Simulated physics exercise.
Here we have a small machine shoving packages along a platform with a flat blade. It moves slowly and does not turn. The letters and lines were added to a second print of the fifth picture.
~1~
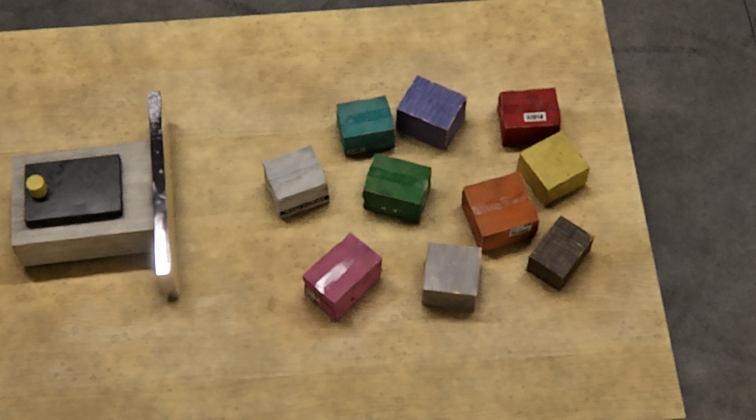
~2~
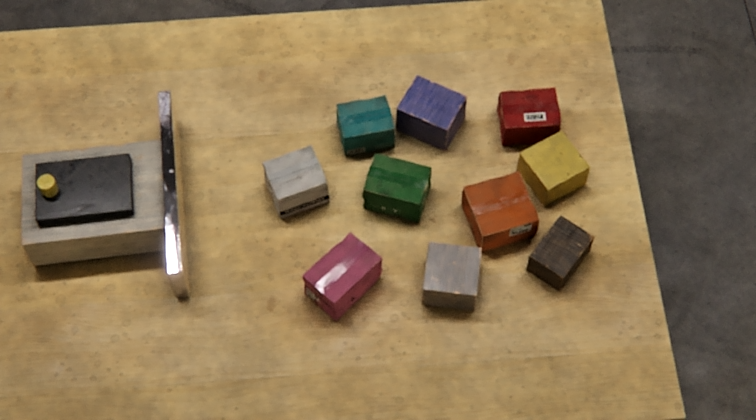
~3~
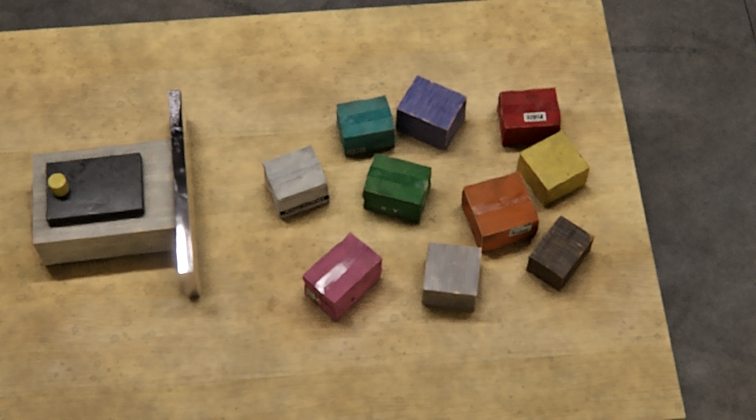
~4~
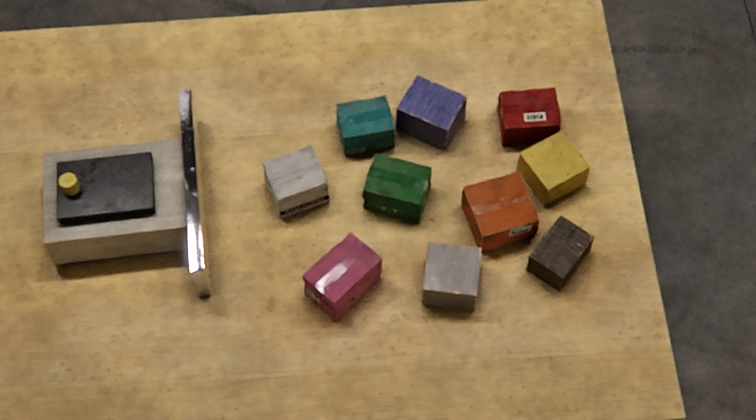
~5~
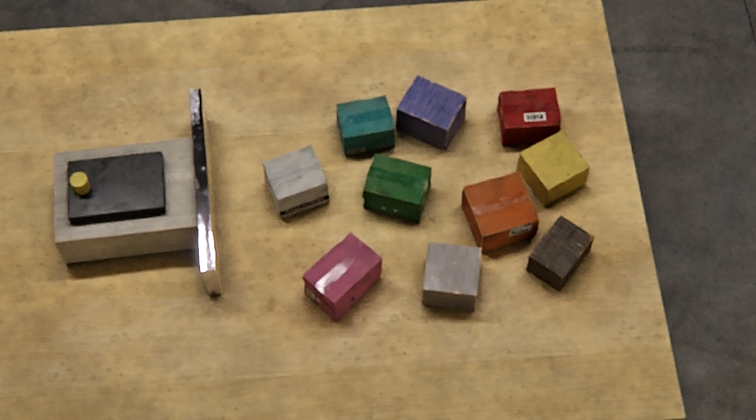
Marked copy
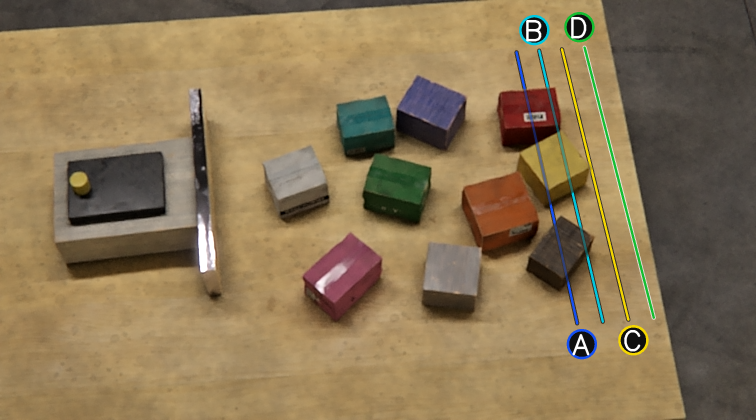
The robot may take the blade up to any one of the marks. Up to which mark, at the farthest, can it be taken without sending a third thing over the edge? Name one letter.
Stop at A.
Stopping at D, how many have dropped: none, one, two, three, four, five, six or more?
In all, six or more.
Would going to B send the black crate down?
No.
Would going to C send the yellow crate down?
By then, yes.
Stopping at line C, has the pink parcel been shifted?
By then, yes.
On the copy, A at (545, 180); B at (569, 178); C at (593, 177); D at (617, 175).
On A. First, robot (250, 176); pink parcel (370, 282); green box (422, 181).
Then, robot (375, 167); yellow crate (597, 171); red parcel (579, 103).
Finally, robot (469, 161); red parcel over the edge; yellow crate over the edge; two fallen.
By contrast, B drops four; C drops four; D drops seven.
